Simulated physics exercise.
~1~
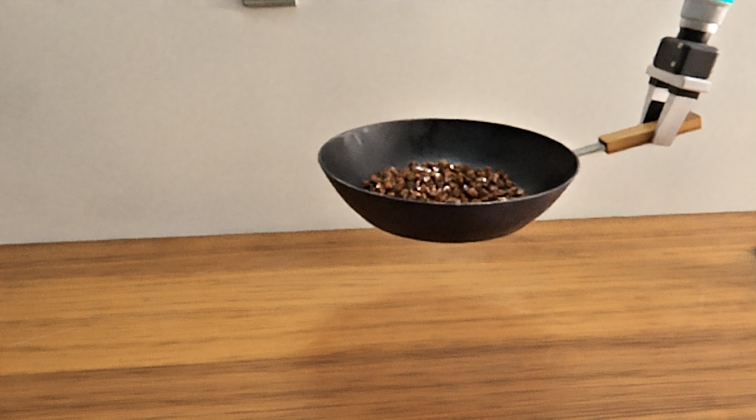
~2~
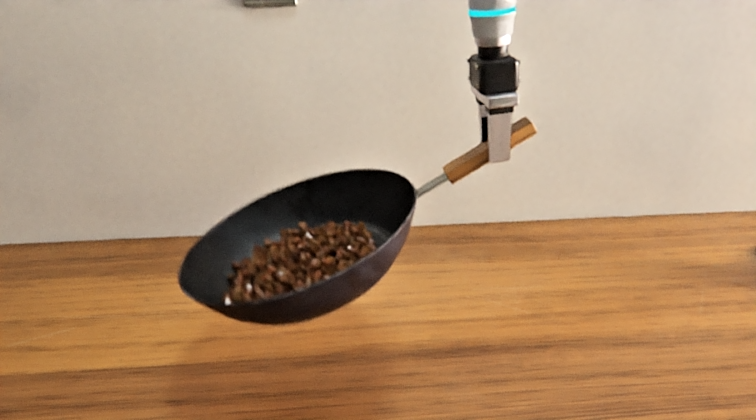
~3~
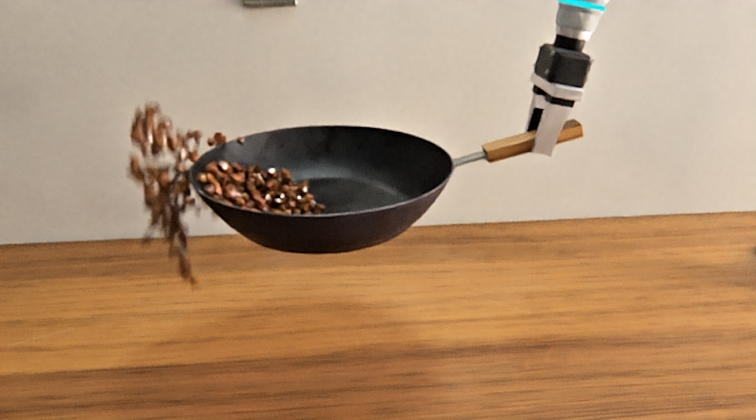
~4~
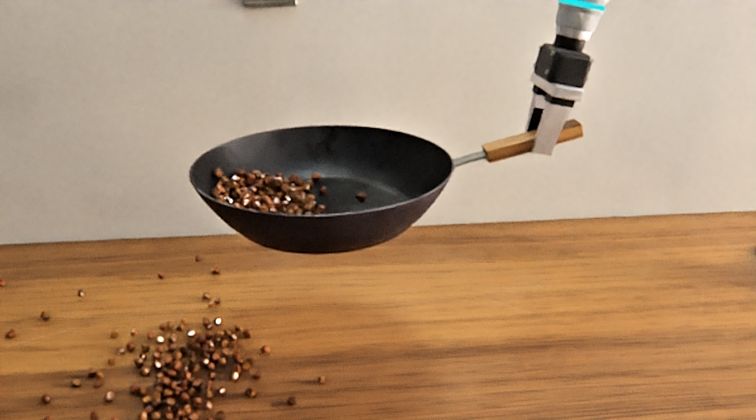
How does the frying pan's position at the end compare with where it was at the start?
The frying pan ended up farther to the left than where it started, at about the same height above the table.
